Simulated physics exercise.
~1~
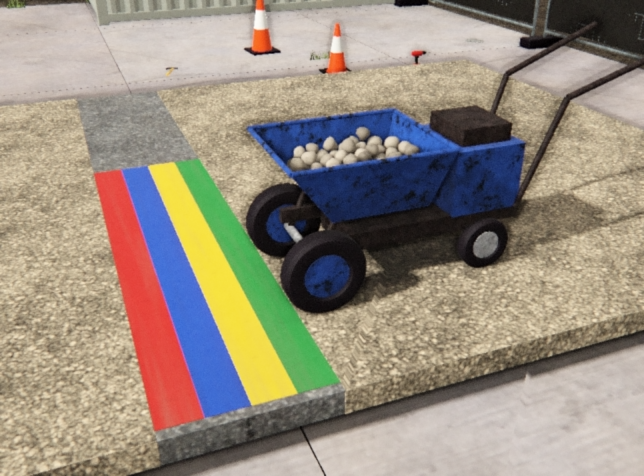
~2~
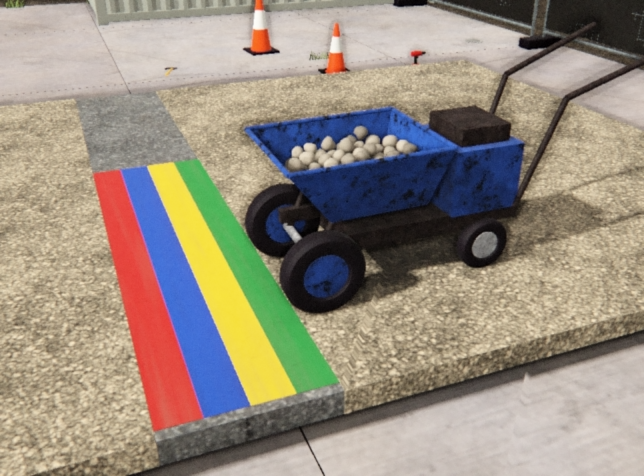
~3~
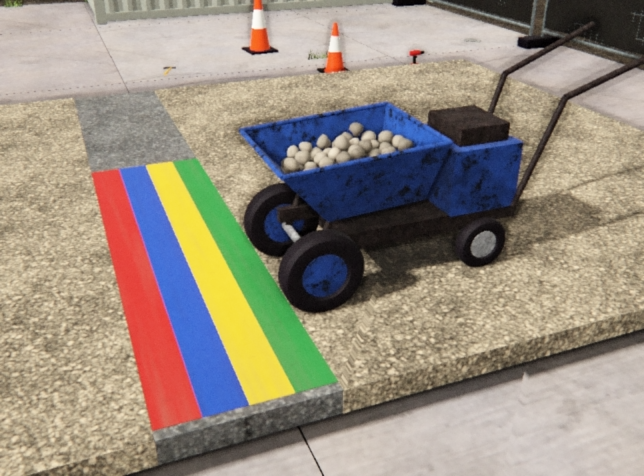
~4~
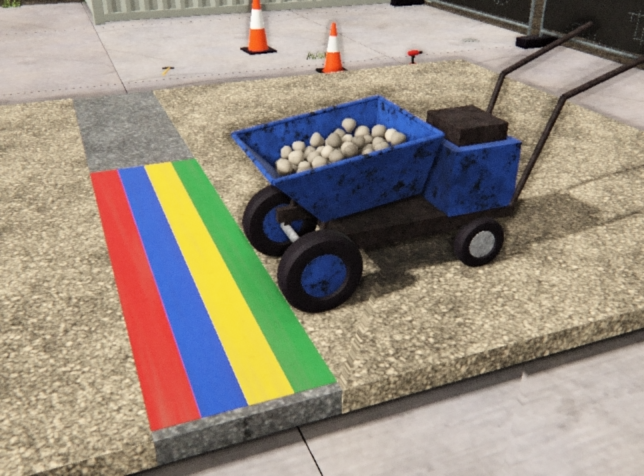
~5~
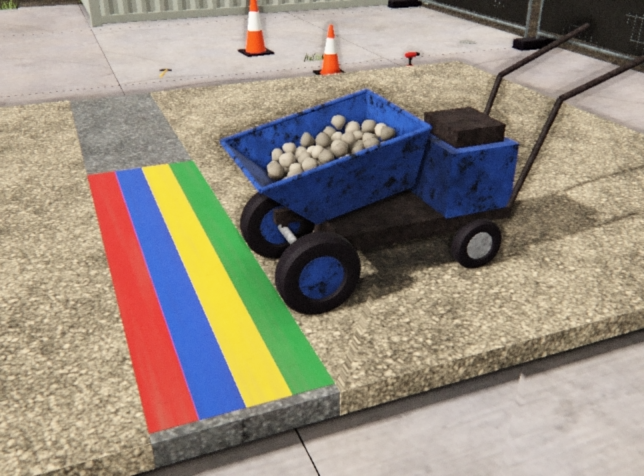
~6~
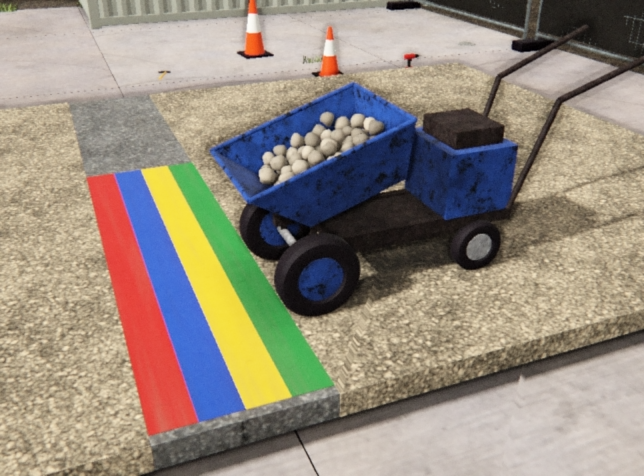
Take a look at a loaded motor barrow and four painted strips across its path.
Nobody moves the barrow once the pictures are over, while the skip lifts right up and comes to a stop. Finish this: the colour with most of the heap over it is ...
... Red.
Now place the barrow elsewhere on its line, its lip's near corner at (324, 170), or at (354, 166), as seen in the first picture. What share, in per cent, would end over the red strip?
The first gives close to 20 per cent and the second 10 per cent.
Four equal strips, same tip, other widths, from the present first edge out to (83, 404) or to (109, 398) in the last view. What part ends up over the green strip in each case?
I'd say some 0 % for the first and some 0 % for the second.
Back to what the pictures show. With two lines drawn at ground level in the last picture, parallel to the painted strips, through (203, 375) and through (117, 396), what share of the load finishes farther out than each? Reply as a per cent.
I'd say some 80 in a hundred, and after that 20 in a hundred.
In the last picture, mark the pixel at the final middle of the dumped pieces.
At about (139, 311).
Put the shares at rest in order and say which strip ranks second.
The next spot goes to the blue one.
Shortly afterwards, skip tipped steeply; the whole lot in the skip.
Next, skip tipped right over; near two thirds in the skip; near a quarter over the blue strip; near a quarter over the red strip; only a few off the paint.
Some moments later, skip tipped right over; near a quarter in the skip; near a quarter over the blue strip; near a third over the red strip; near a quarter off the paint.
In the end, skip tipped right over; a little in the skip; none at all over the green strip; none at all over the yellow strip; near a quarter over the blue strip; near a third over the red strip; near a quarter off the paint.
